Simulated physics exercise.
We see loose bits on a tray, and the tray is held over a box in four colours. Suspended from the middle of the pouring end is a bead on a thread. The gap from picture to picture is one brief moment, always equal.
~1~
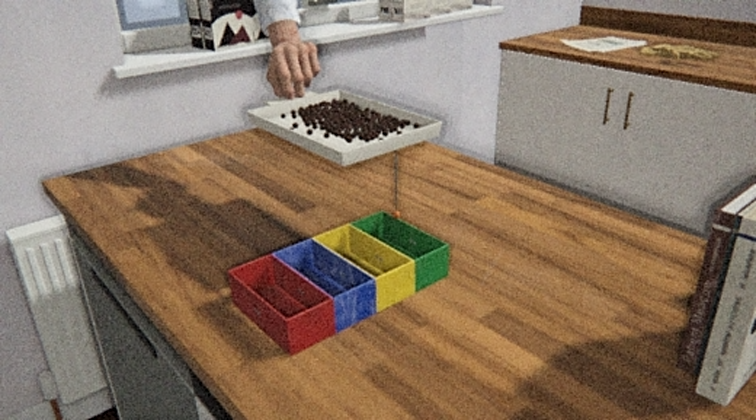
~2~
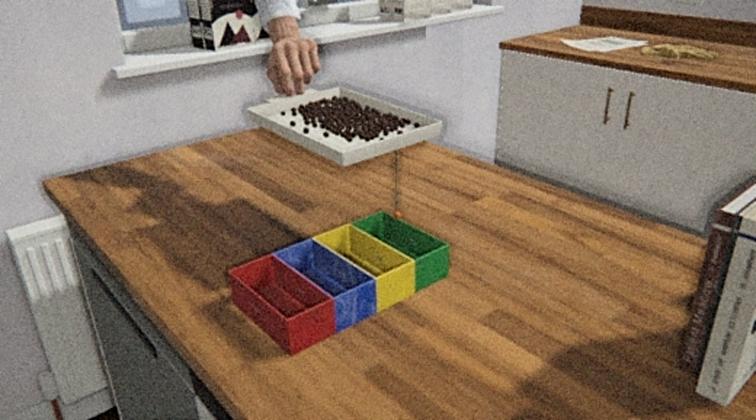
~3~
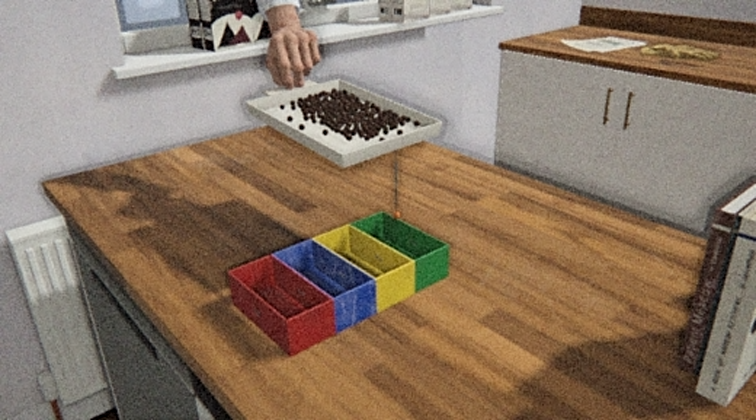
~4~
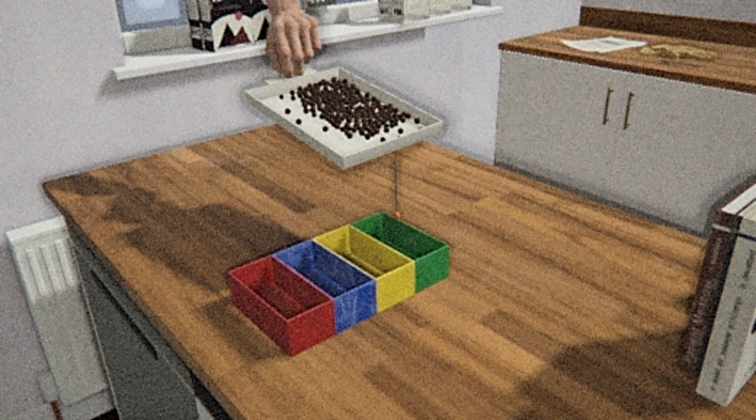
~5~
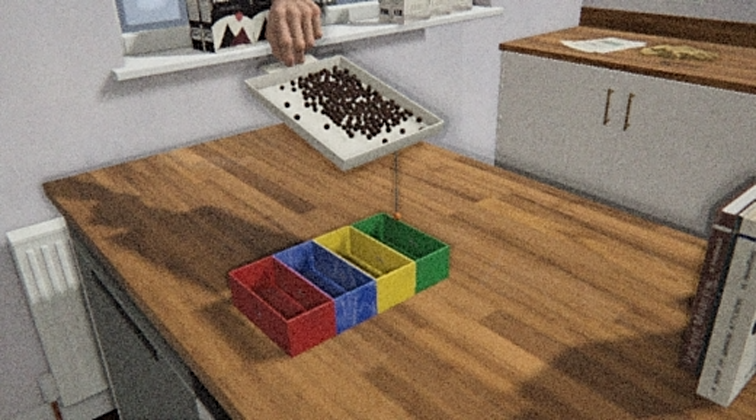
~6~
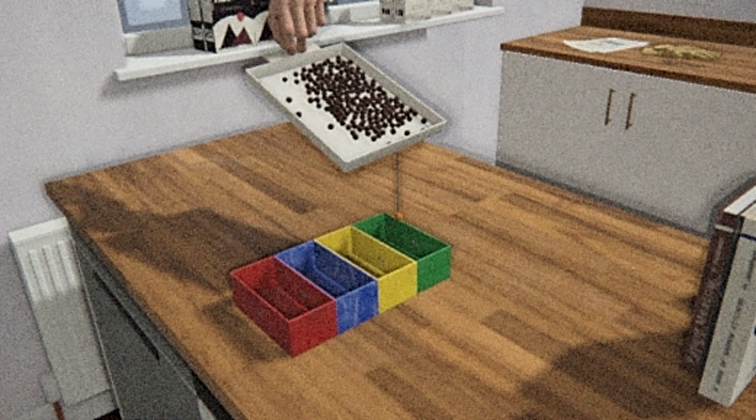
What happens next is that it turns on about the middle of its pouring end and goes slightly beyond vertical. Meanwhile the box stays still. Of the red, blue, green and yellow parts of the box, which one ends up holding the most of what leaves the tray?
The yellow part holds the most.
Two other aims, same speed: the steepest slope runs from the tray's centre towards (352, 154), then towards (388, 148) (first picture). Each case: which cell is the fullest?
First try: The yellow one; second try: That green cell.
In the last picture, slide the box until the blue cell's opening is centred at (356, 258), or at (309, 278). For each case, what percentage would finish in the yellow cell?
In turn 40 and 30 in a hundred.
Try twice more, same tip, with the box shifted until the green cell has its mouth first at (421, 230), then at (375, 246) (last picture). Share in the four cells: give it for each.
Close to 90 in a hundred, followed by close to 70 in a hundred.
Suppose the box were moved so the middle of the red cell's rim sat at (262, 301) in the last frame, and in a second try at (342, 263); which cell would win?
First place: The green cell; second place: That blue cell.
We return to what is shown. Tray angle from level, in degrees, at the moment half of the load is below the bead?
About 100°.
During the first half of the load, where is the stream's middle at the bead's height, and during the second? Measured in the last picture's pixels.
First part (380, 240), rest (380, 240).
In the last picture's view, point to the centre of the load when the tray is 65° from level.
Centre estimate: (377, 145).
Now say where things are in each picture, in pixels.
In the first frame, corners of the pouring end (343, 151) and (439, 122), level; middle of the load (348, 121), chocolate balls; bead on its thread (396, 215); red cell (311, 324); blue cell (355, 302); yellow cell (395, 283); green cell (431, 265).
In the second frame, corners of the pouring end (343, 151) and (439, 122), level; middle of the load (348, 119).
In the third frame, corners of the pouring end (343, 153) and (439, 122), tipped barely, lowest at the left corner; middle of the load (347, 115).
In the fourth frame, corners of the pouring end (344, 155) and (440, 121), tipped a little, lowest at the left corner; middle of the load (348, 109).
In the fifth frame, corners of the pouring end (345, 158) and (441, 121), tipped a little, lowest at the left corner; middle of the load (349, 103), about a tenth on the move.
In the sixth frame, corners of the pouring end (347, 160) and (443, 121), tipped clearly, lowest at the left corner; middle of the load (353, 100), almost all on the move; red cell (314, 325); blue cell (358, 304); yellow cell (397, 284); green cell (433, 267).
Just after the last frame, tray tipped steeply; the larger part on the tray; about a tenth in the yellow cell; just a few in the green cell; just a few in the blue cell; about a tenth falling or outside the box.
A moment on, tray tipped past a quarter turn; about a tenth on the tray; roughly a third in the yellow cell; roughly a quarter in the green cell; just a few in the blue cell; roughly a quarter falling or outside the box.
Further on, tray tipped past a quarter turn; roughly two thirds in the yellow cell; roughly a quarter in the green cell; about a tenth in the blue cell; about a tenth falling or outside the box.
When it is over, tray tipped past a quarter turn; roughly two thirds in the yellow cell; roughly a quarter in the green cell; about a tenth in the blue cell; not one in the red cell; about a tenth outside the box.
